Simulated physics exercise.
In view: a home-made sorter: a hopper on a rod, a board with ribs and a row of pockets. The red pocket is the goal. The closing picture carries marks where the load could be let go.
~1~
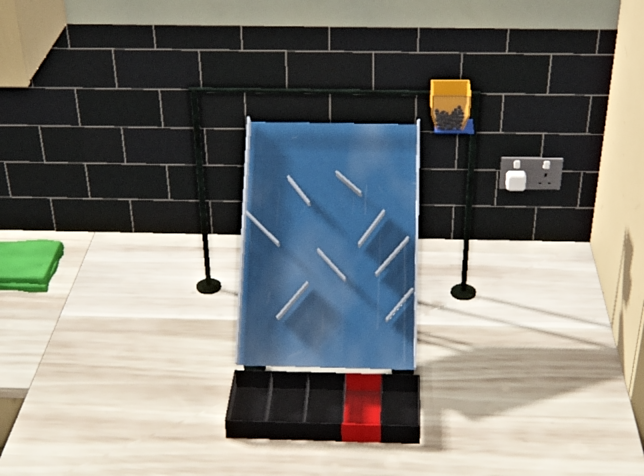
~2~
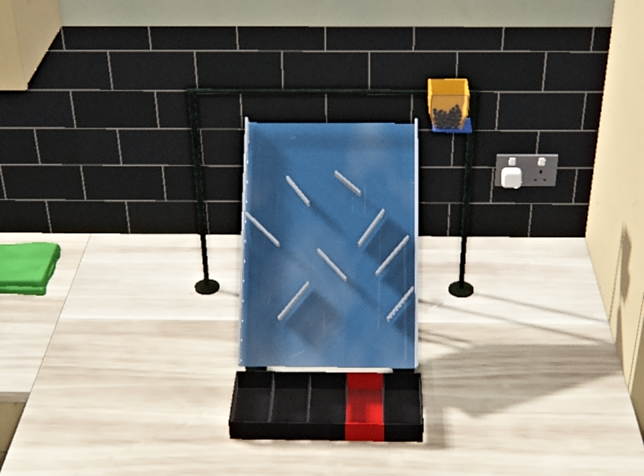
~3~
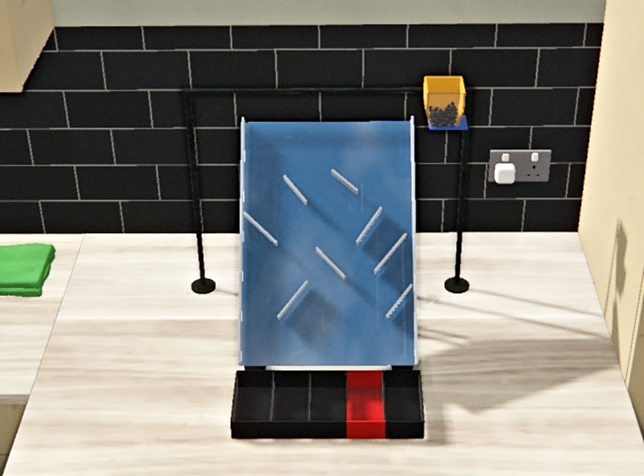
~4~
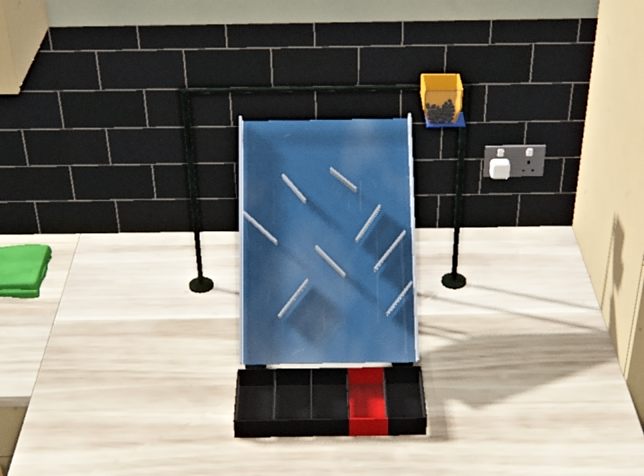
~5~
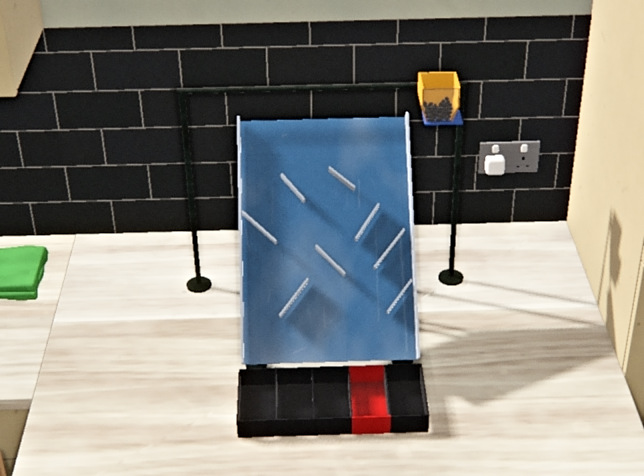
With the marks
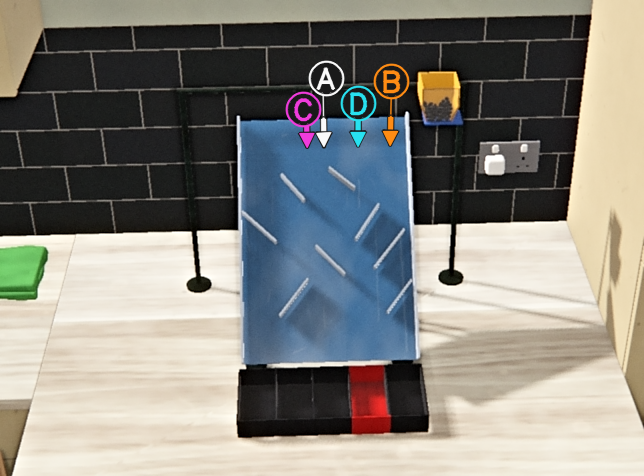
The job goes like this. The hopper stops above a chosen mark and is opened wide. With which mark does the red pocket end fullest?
D is best.
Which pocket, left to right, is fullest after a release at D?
It is the fourth one.
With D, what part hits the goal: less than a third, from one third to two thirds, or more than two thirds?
Mark D gives more than two thirds.
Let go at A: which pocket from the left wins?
It is the fourth one.
On the marked copy, mark A meets the board at (323, 141); mark B meets the board at (390, 140); mark C meets the board at (307, 142); mark D meets the board at (358, 141).
Choosing A, about two thirds in the red pocket, about a third in other pockets, a stray few held on the board.
Choosing B, about a quarter in the red pocket, about two thirds in other pockets, a small part held on the board, a stray few outside the box.
Choosing C, about half in the red pocket, about half in other pockets.
Choosing D, most in the red pocket, a small part in other pockets.
